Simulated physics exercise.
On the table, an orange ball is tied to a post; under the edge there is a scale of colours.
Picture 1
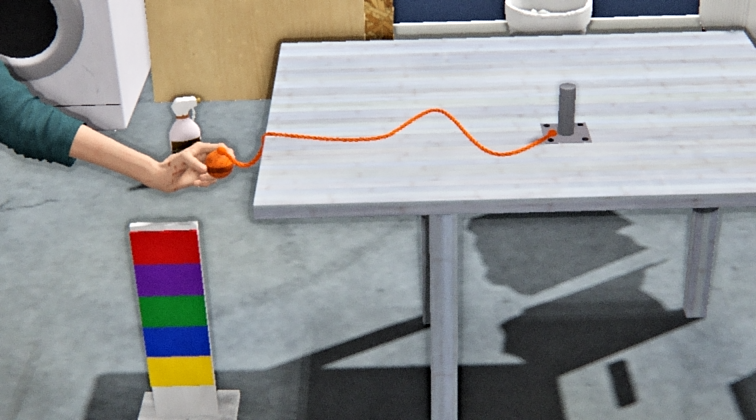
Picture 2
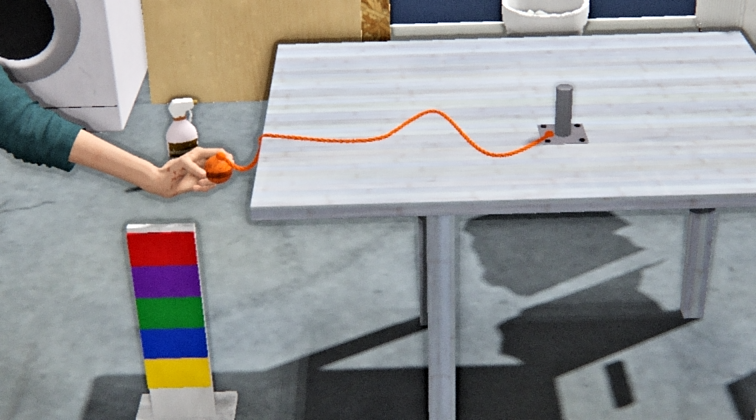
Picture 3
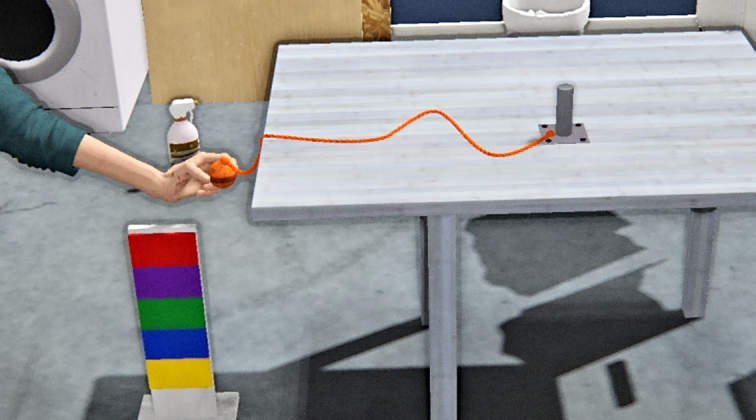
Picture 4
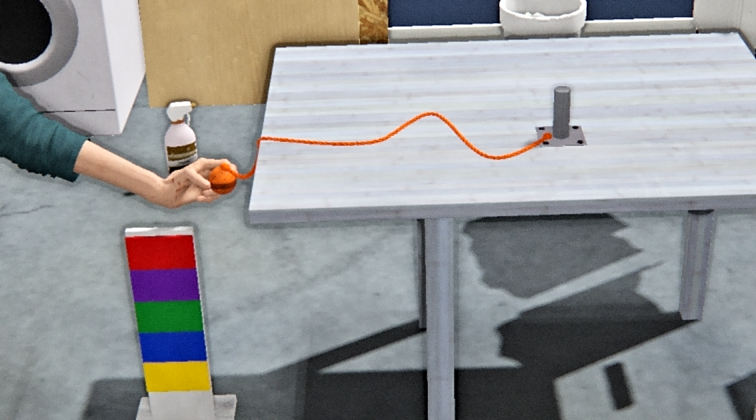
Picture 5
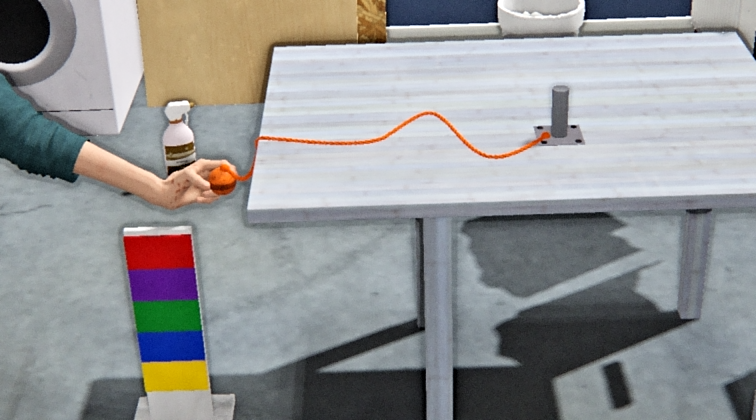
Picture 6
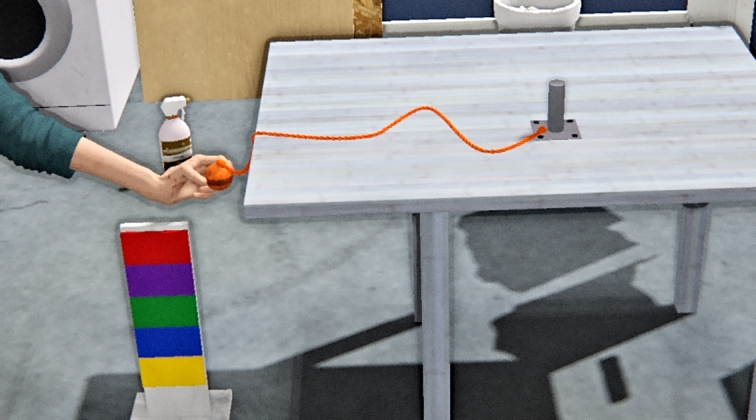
On a pale table, an orange cord curves from a post to an orange ball held by a hand at the left edge, above a striped colour scale; the hand and ball stay nearly still as the view shifts slightly.
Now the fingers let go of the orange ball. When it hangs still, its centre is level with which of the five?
With green.
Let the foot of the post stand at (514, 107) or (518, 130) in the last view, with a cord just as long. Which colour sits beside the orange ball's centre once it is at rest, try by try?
The first case gives blue, the second gives blue.
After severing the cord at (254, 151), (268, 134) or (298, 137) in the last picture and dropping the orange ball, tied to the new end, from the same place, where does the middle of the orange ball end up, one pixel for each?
Roughly (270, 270), (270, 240), (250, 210).
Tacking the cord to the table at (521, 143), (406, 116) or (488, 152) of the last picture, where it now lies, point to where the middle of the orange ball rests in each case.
Try by try, around (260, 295), (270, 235) and (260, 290).
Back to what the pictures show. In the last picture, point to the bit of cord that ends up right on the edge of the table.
It's the point at about (366, 137).
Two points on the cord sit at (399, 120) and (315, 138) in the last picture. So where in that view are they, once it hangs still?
To (301, 134) for the first and to (256, 187) for the second.
Soon after, ball near (252, 293); level with purple.
After that, ball near (285, 314); level with green.
And then, ball near (271, 313); level with green.
In the end, ball near (264, 317); level with green. The cord holds its middle at green.
